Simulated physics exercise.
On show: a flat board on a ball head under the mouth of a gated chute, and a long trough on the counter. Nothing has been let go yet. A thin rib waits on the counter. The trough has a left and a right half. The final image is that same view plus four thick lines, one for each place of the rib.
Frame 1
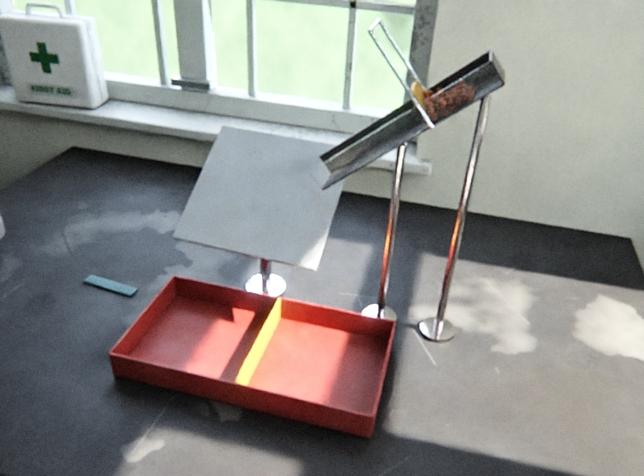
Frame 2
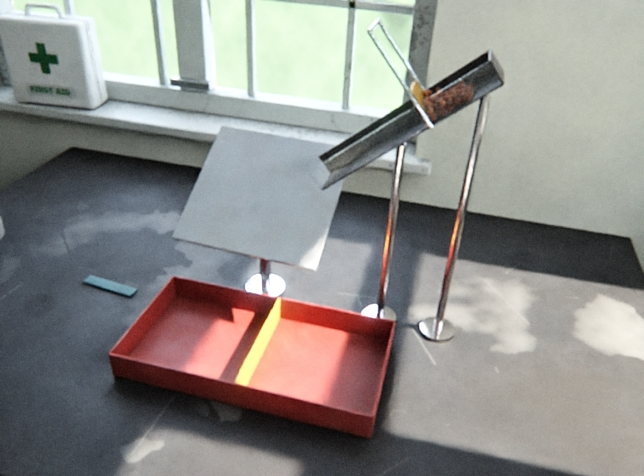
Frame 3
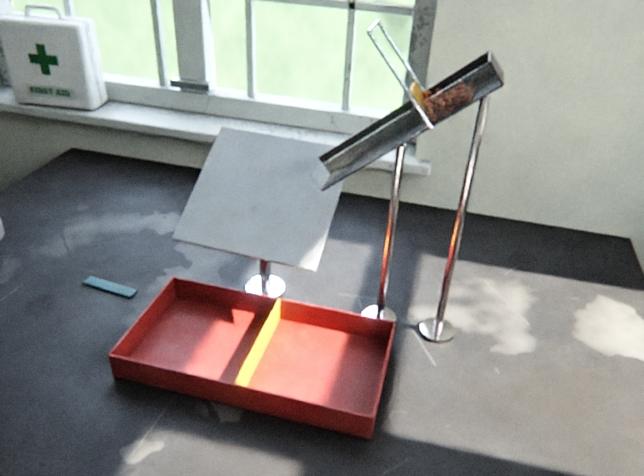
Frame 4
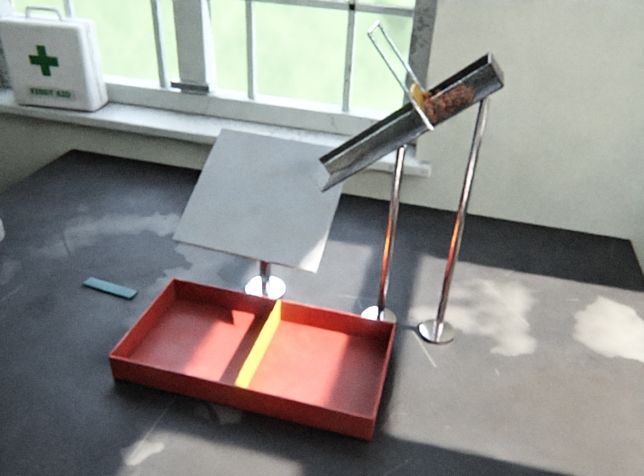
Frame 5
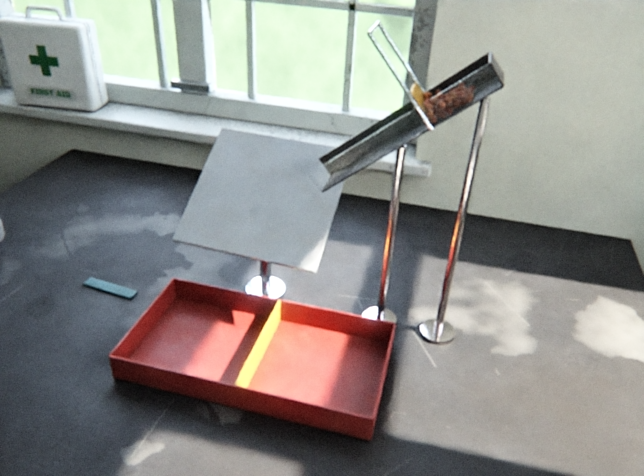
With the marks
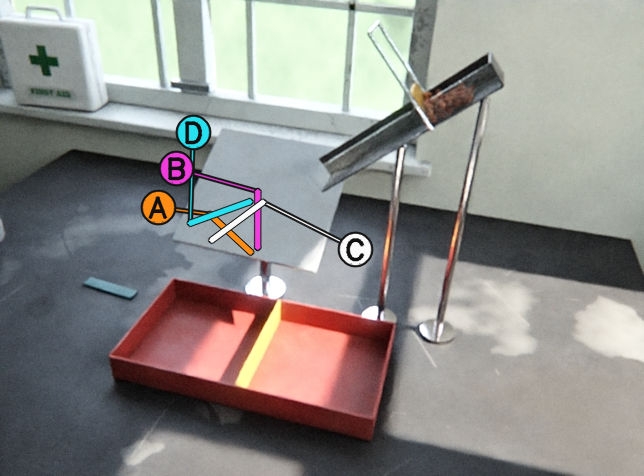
On a dark counter, a gated metal chute, tilted grey board and red trough stay still.
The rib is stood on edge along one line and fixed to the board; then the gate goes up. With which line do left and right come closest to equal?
Line B does it best.
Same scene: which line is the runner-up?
Here it is line A.
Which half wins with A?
More lands on the left.
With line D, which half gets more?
The left half.
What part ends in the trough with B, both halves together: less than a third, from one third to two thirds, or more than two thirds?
Line B gives more than two thirds.
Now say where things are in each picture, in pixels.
The first picture shows load behind the gate at (446, 100), clay pellets; lip of the chute at (327, 182), sloping fairly steeply.
The second picture shows middle of the board at (264, 192), tilted fairly steeply; middle of its low edge at (241, 253); of its high edge at (286, 136).
The third picture shows front corners of the trough at (109, 354) and (373, 417); front end of its middle wall at (235, 384); gate still shut at (415, 92).
The fourth picture shows middle of the load at (445, 102); lip at (327, 184).
The fifth picture shows middle of the load at (445, 102); lip at (327, 184).
On the marked copy, line A from (209, 214) to (250, 252); line B from (257, 191) to (257, 247); line C from (263, 202) to (211, 240); line D from (249, 201) to (190, 223).
For line A, of what is caught, most in the left half, about a quarter in the right.
For line B, of what is caught, about two thirds in the left half, about a third in the right.
For line C, of what is caught, all in the left half, none in the right.
For line D, of what is caught, all in the left half, none in the right.
